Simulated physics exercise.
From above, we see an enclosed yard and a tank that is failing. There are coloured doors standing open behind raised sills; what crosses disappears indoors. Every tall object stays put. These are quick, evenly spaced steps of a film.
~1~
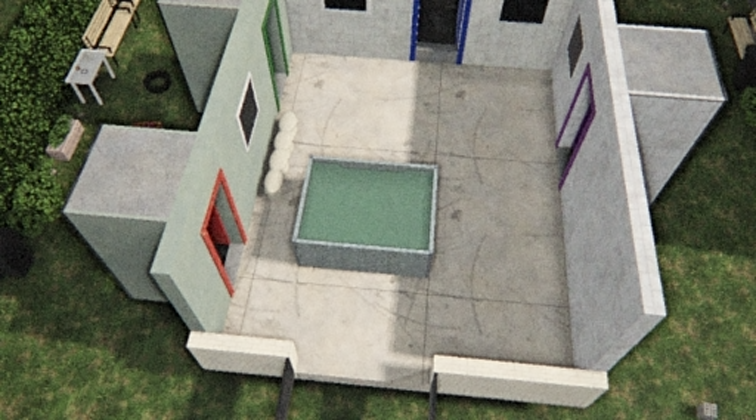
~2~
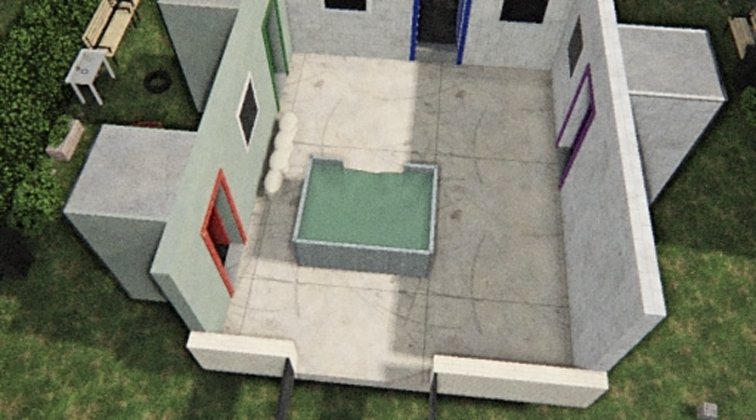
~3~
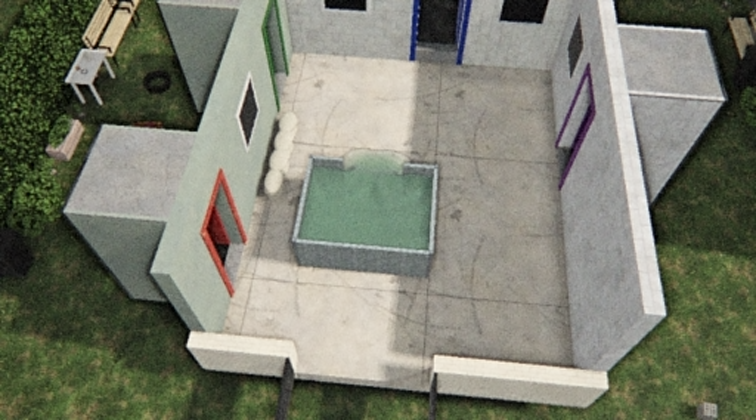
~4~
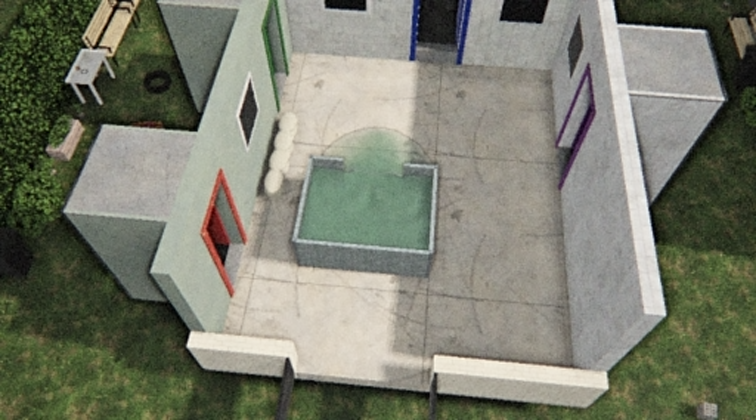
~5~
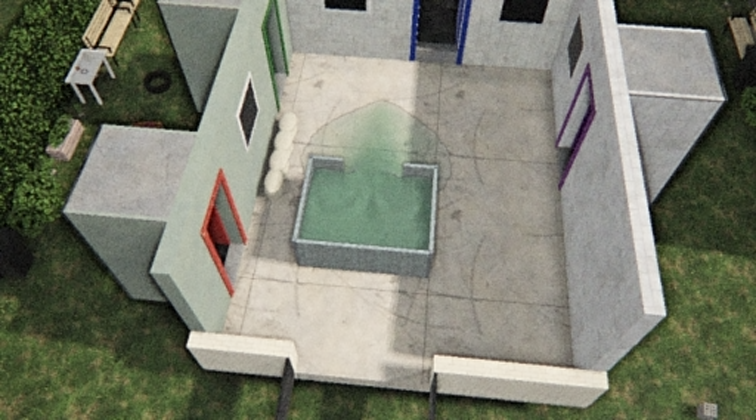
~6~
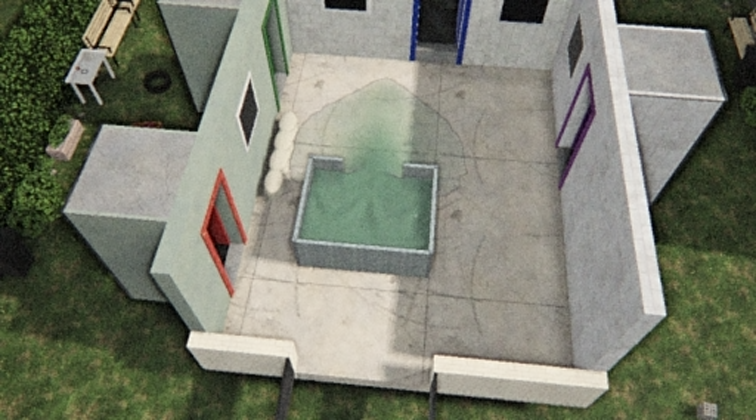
Green water pours through a gap in the tank's far side and spreads across the yard.
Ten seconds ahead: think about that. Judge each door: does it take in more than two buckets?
Green door: Beyond two buckets, blue door: Not beyond two buckets, purple door: Not beyond two buckets, red door: Not beyond two buckets.
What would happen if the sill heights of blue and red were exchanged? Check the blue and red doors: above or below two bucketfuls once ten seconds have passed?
My answer: At blue the door breaks the threshold, at red the door misses the threshold.
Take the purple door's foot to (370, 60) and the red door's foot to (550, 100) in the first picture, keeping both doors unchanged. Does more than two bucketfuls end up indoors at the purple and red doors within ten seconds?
Purple floods; red goes over.
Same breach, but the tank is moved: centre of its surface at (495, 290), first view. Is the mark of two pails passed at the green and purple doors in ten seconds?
Green door: Exceeds the limit; purple door: Exceeds the limit.
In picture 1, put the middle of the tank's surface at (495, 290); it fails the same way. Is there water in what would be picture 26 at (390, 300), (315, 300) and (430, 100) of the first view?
As listed: Untouched, untouched, reached.
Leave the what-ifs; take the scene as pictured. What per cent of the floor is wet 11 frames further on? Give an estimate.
My estimate is near 40 per cent.
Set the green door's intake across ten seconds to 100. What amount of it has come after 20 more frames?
I make it 55 per cent.
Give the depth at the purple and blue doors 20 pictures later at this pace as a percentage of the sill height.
Roughly 80 and 50 %.
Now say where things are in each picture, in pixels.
In the first picture, the tank at (368, 205) is whole and still.
In the second picture, the front is at a hidden place, out from the gap on the tank's far side.
In the third picture, water pours out on the tank's far side and has run to (351, 154).
In the fourth picture, the front is at (379, 130), out from the gap on the tank's far side.
In the fifth picture, water pours out on the tank's far side and has run to (383, 103).
In the sixth picture, the front is at (382, 82), out from the gap on the tank's far side.
A moment on, water covers 35 % of the floor; the green door wet at the sill, nothing in, the blue door wet at the sill, nothing in, the purple door not reached, the red door not reached.
Next, water covers 40 % of the floor; the green door under two buckets in, the blue door wet at the sill, nothing in, the purple door not reached, the red door not reached.
Then, water covers 45 % of the floor; the green door over two buckets in, the blue door wet at the sill, nothing in, the purple door wet at the sill, nothing in, the red door not reached.
Later, water covers 85 % of the floor; the green door far over two buckets in, the blue door wet at the sill, nothing in, the purple door wet at the sill, nothing in, the red door wet at the sill, nothing in.
In the end, water covers 95 % of the floor; the green door far over two buckets in, the blue door wet at the sill, nothing in, the purple door under two buckets in, the red door wet at the sill, nothing in.
